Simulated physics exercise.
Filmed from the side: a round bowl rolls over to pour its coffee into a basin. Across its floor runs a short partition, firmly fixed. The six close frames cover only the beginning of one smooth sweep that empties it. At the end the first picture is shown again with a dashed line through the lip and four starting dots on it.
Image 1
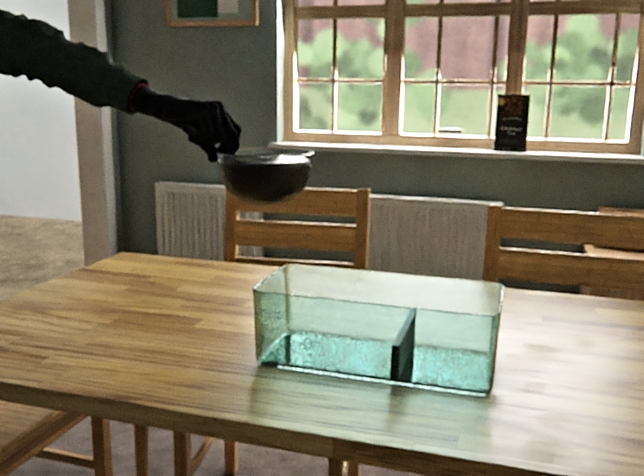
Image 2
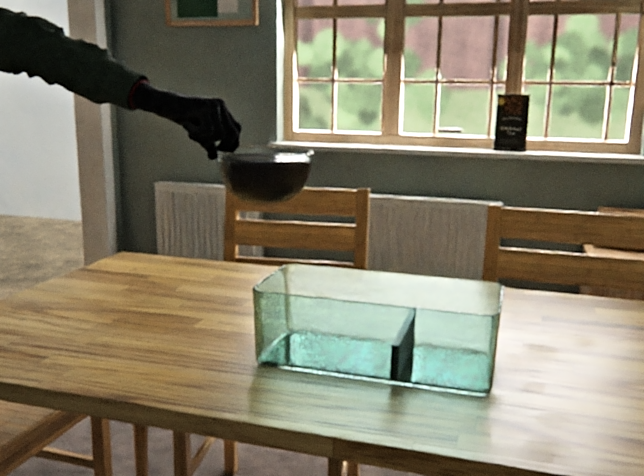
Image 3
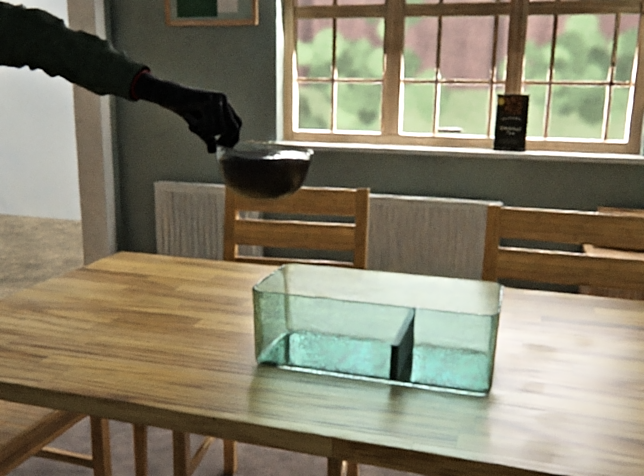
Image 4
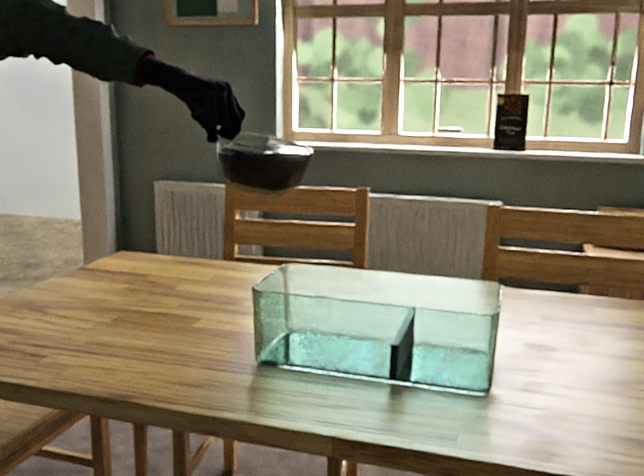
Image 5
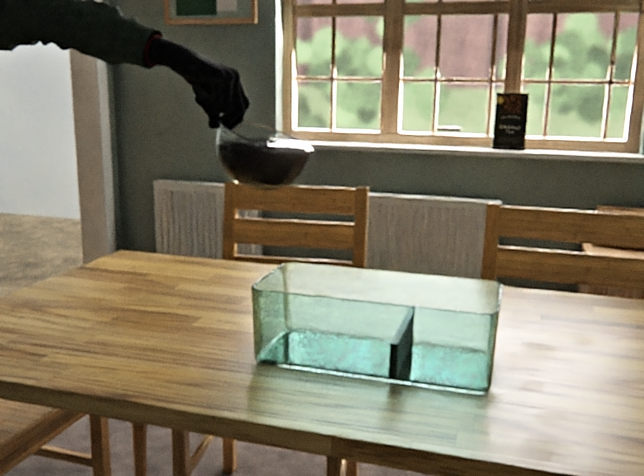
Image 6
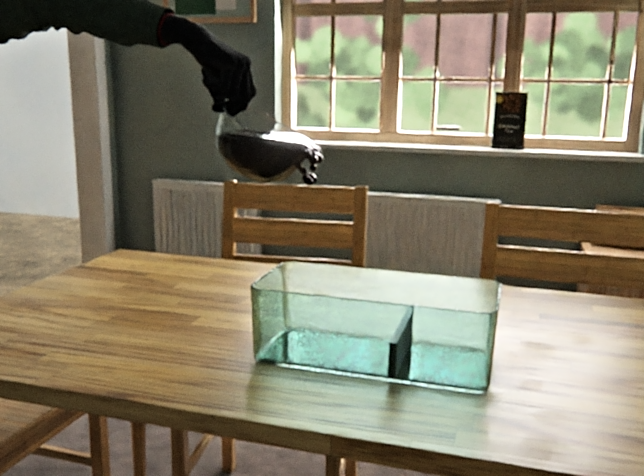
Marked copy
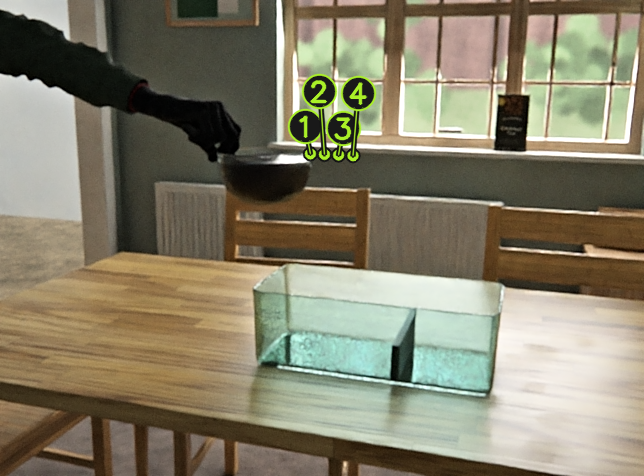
A dark-gloved hand reaches in from the left, holding a clear round bowl of dark coffee above a wooden table, seen from the side in a room with a bright window. Below, a pale green glass basin with a short partition across its floor stands before wooden chairs and a radiator. The hand rises, tilting the bowl rightward until coffee slips over its lip, while the view stays practically still.
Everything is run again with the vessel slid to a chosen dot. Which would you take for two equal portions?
Best: 2.
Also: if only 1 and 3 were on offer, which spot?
3.
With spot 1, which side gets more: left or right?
The left one.
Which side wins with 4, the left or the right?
The right side.
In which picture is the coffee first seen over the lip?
Picture 5.
In lime, 1 at (310, 153); 2 at (324, 154); 3 at (338, 155); 4 at (352, 155).
Choosing 1, about 87 % ends left of the wall and 11 % right of it.
Choosing 2, about 51 % ends left of the wall and 47 % right of it; 3 % is lost outside.
Choosing 3, about 25 % ends left of the wall and 74 % right of it.
Choosing 4, about 10 % ends left of the wall and 88 % right of it.
